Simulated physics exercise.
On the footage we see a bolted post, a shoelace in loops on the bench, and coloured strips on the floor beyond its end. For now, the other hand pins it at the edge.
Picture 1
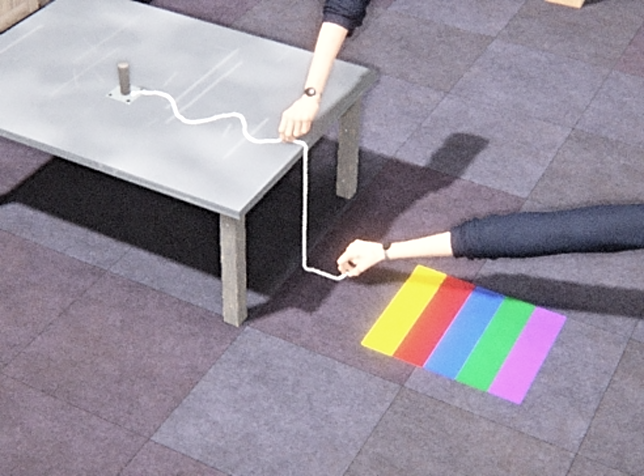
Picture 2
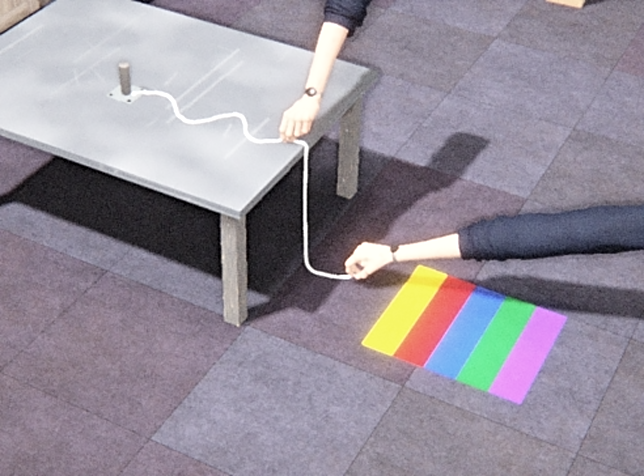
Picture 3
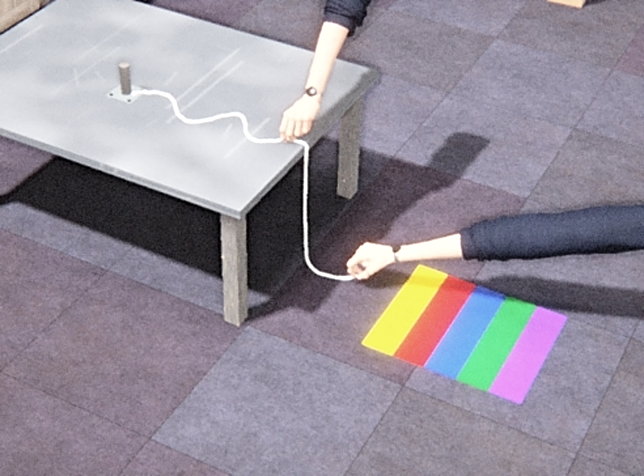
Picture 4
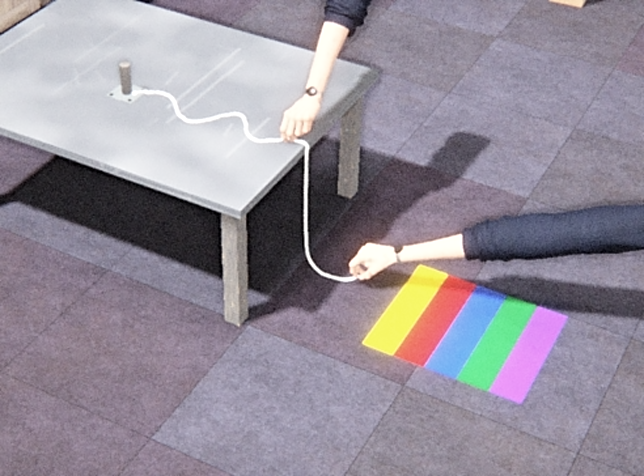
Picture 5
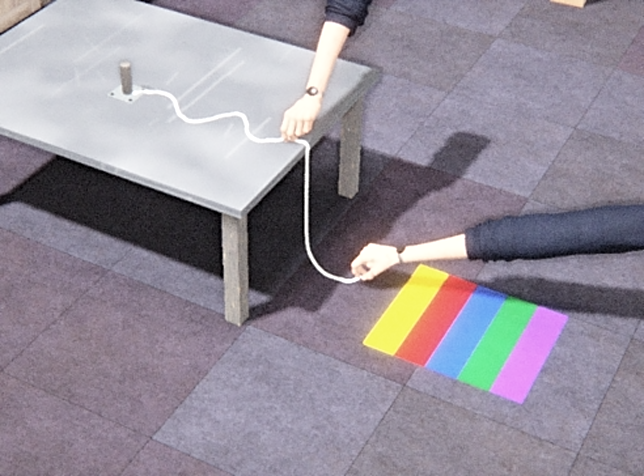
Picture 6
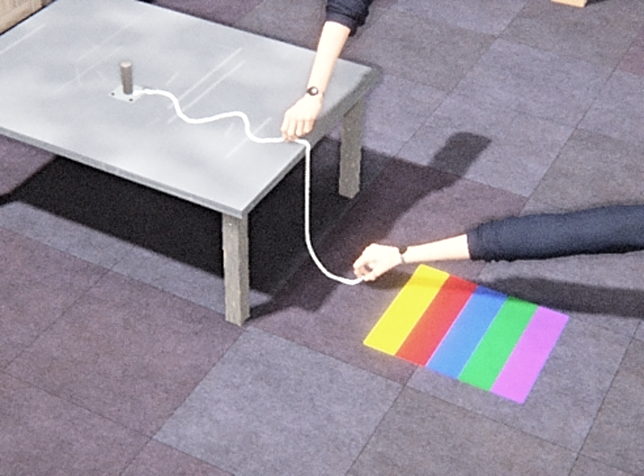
The video shows a white shoelace lying in loops on a grey bench, one hand pinning it at the edge, while another hand holds its hanging end near coloured strips on the floor and shifts it slightly right.
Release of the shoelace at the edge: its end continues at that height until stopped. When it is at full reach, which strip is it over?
It is over the green strip.
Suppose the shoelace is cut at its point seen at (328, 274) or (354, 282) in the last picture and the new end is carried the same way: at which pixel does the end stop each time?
It would be at (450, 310) in the first case and at (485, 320) in the second.
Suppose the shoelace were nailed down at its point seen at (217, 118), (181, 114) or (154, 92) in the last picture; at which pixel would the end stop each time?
In that order: (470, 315), (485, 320) and (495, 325).
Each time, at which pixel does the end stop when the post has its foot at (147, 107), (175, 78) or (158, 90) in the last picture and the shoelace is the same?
Try 1 about (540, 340), try 2 about (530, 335), try 3 about (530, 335).
A little later, end near (452, 309); over red.
Next, end near (484, 320); over blue.
When it is tight, end near (503, 327); over green. It gets as far as the green strip.
